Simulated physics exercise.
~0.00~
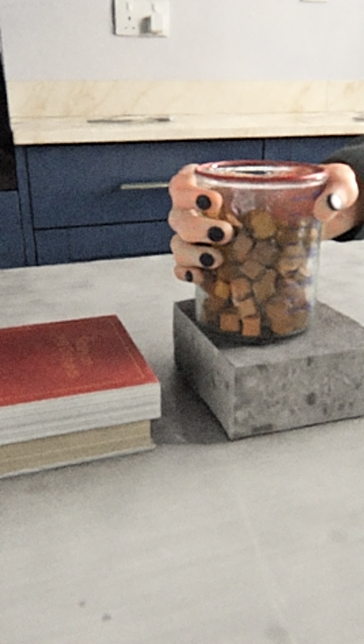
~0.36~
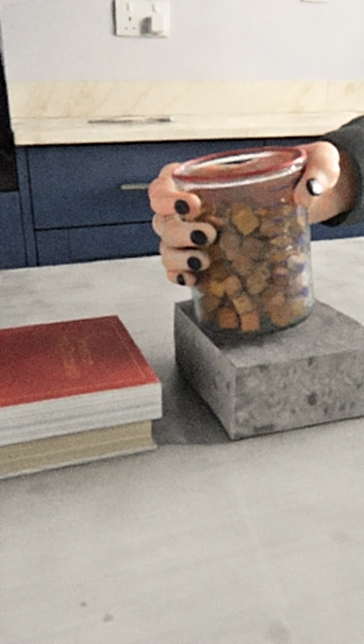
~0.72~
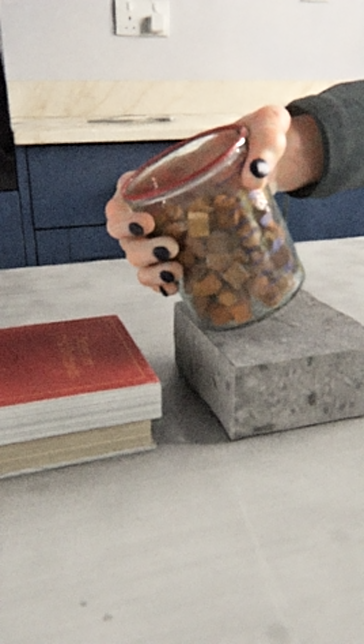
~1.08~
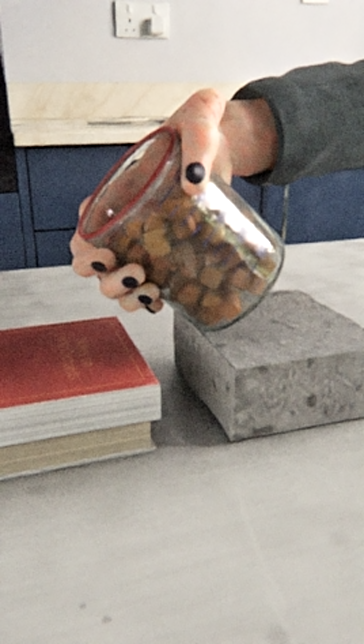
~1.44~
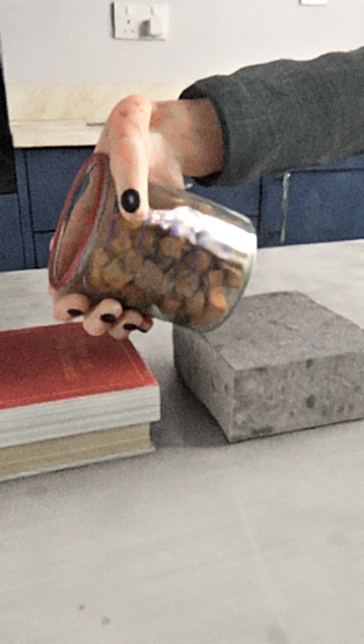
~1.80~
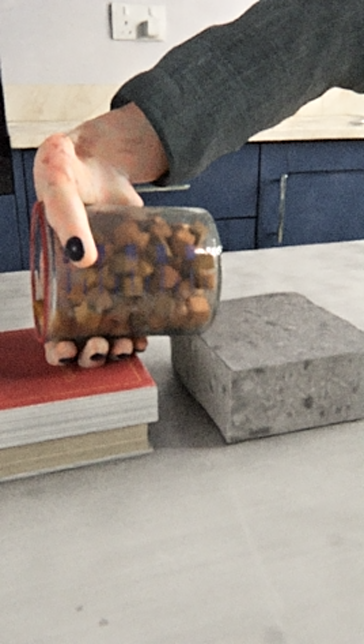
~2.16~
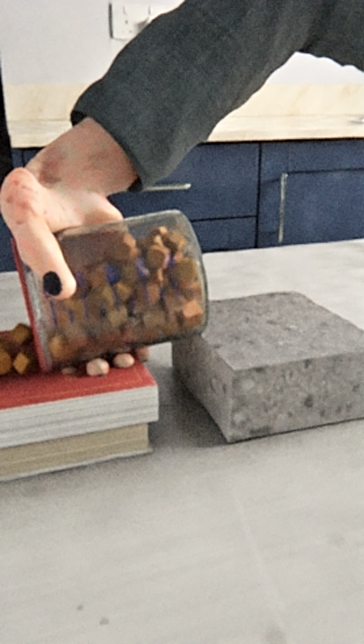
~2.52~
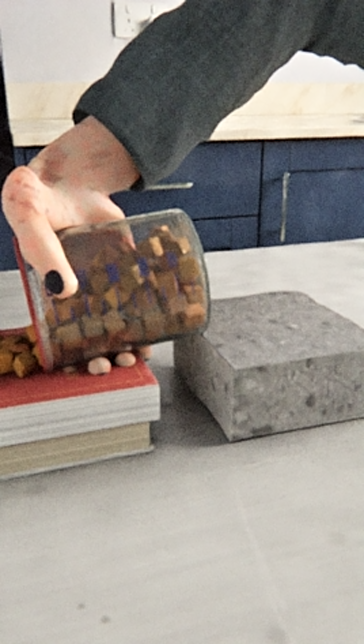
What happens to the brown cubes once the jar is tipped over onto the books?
A few of the brown cubes spill over the rim onto the red book, while most stay inside the jar.
